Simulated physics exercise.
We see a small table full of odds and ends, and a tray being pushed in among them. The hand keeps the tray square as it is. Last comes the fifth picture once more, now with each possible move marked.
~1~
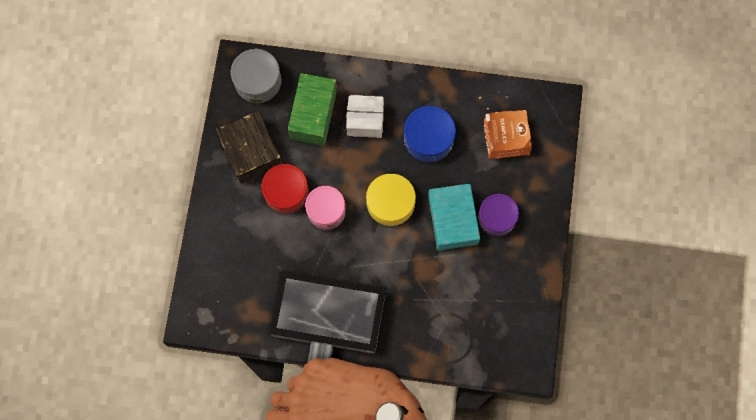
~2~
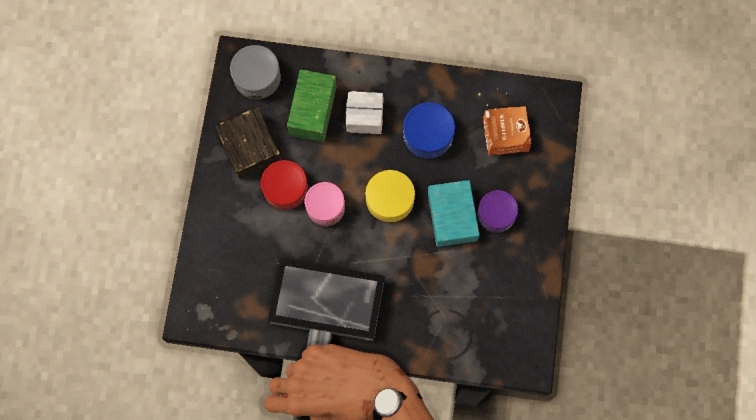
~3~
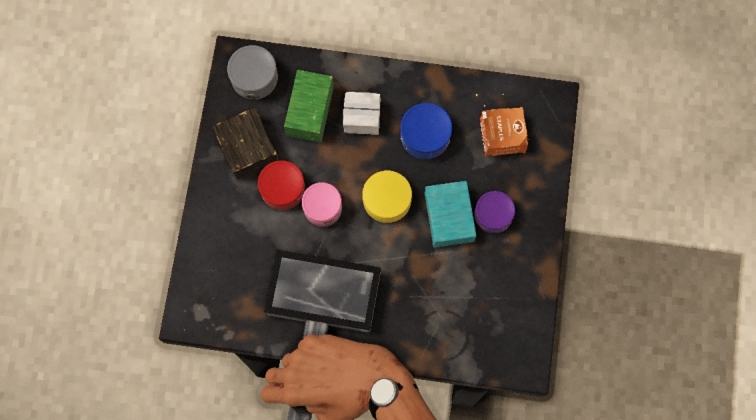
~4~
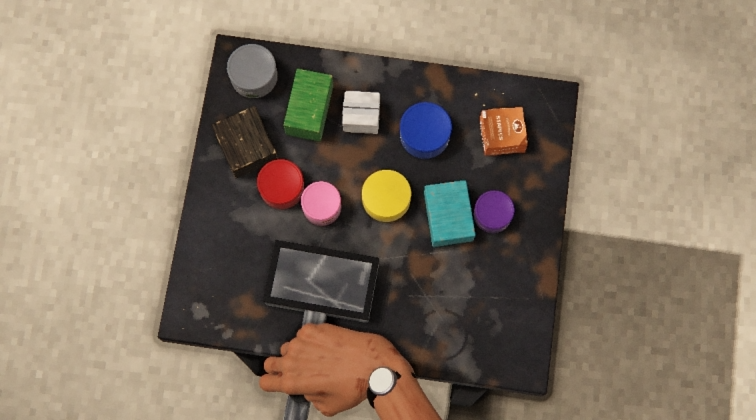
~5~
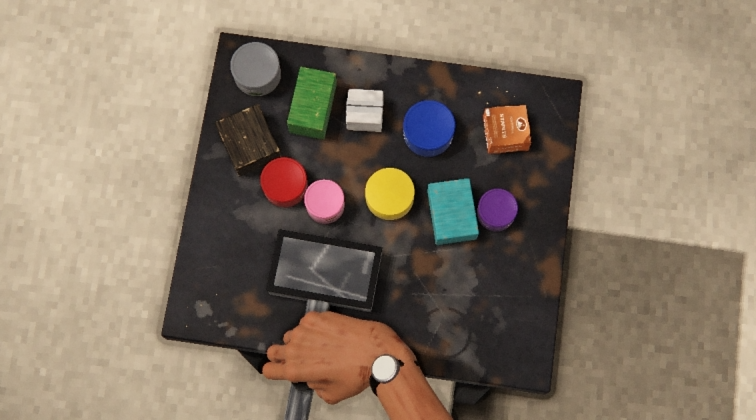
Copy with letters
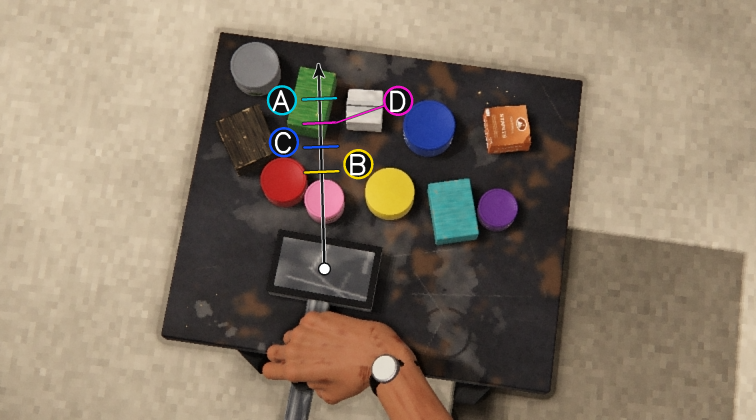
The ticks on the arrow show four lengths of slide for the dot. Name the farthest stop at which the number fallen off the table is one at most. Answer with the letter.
A is the last mark within the limit.
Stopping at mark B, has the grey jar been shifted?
No.
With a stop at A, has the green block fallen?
Yes.
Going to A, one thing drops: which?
It is the green block.
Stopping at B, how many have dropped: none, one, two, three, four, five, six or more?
By then, none.
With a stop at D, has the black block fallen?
No.
On the marked copy, A at (320, 99); B at (322, 172); C at (321, 147); D at (320, 123); the arrow from (325, 269) to (319, 65); the white dot at (325, 269).
Taking A. A third of the way, tray (324, 209); black block (247, 127); red jar (290, 150).
Two thirds of the way, tray (321, 147); green block (334, 60); grey jar (254, 65).
When it is over, tray (320, 103); green block over the edge; red jar (292, 48); one fallen.
As for the rest, B is within the limit but short; C is within the limit but short; D is within the limit but short.
